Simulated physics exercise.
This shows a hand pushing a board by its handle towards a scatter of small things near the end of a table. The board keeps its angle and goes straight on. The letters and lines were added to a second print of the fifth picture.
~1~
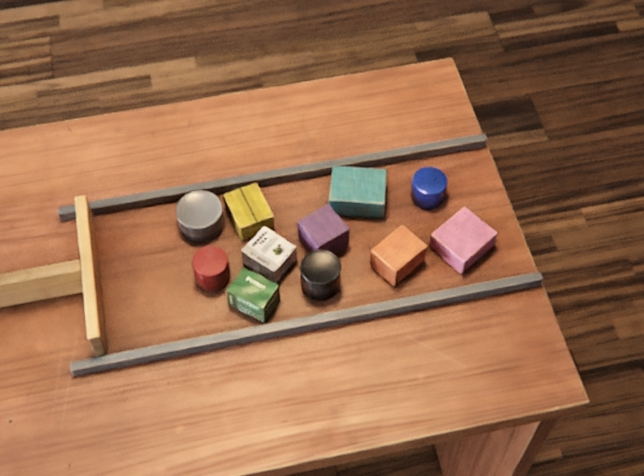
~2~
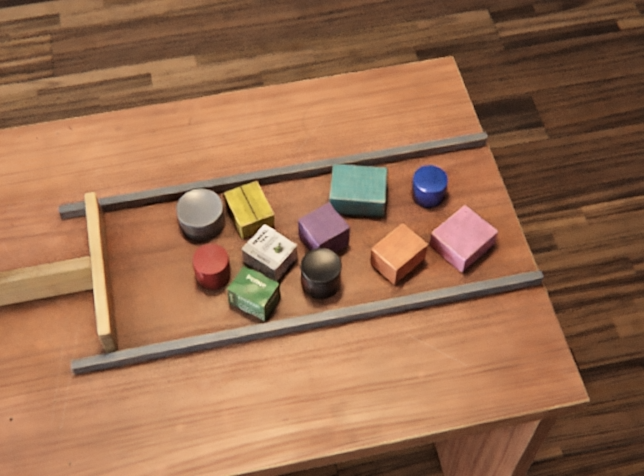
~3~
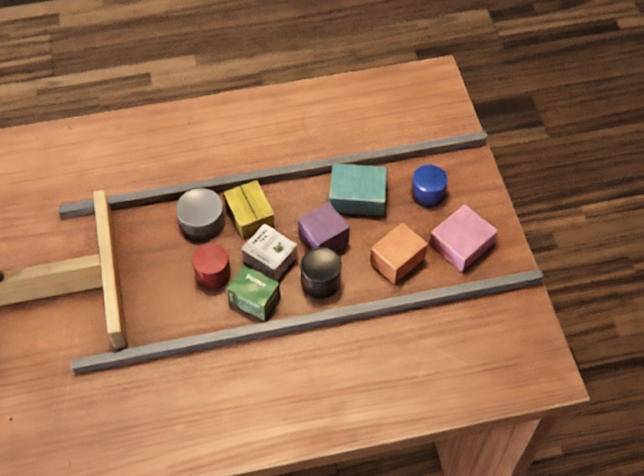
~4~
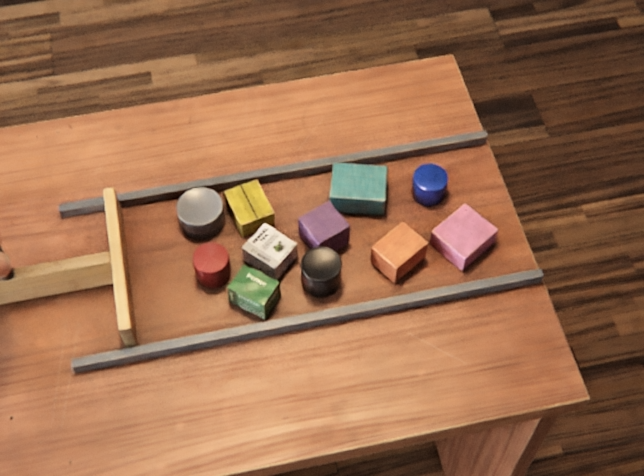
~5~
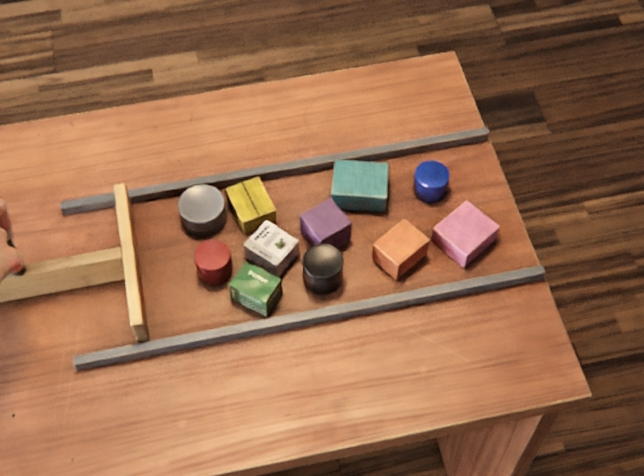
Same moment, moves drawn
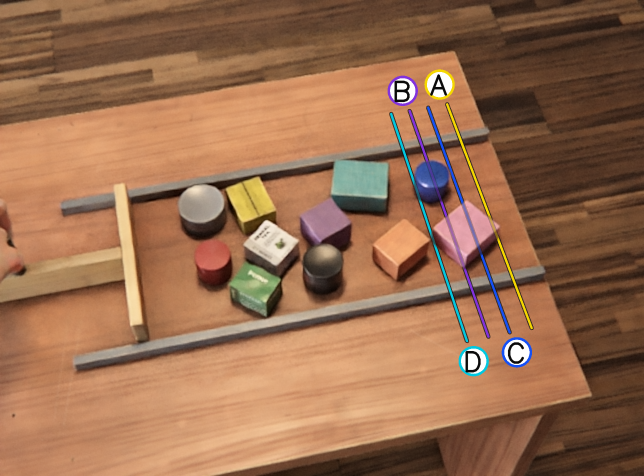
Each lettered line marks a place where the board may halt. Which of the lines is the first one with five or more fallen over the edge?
Up to line B.
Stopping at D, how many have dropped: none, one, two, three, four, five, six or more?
In all, three.
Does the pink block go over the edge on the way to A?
Yes.
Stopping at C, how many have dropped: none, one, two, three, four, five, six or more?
By then, six or more.
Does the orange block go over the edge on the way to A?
Yes.
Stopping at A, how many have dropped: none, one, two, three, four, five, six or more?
Six or more.
On the marked copy, A at (486, 208); B at (446, 215); C at (466, 211); D at (426, 219).
Following B. Soon after the start, board (244, 229); green packet (278, 287); grey jar (266, 198).
Later, board (358, 209); blue pot (503, 177); pink block (505, 222).
In the end, board (445, 193); purple block over the edge; turquoise block over the edge; five fallen.
As for the rest, A drops eight, but is farther than needed; C drops seven, but is farther than needed; D drops only three.
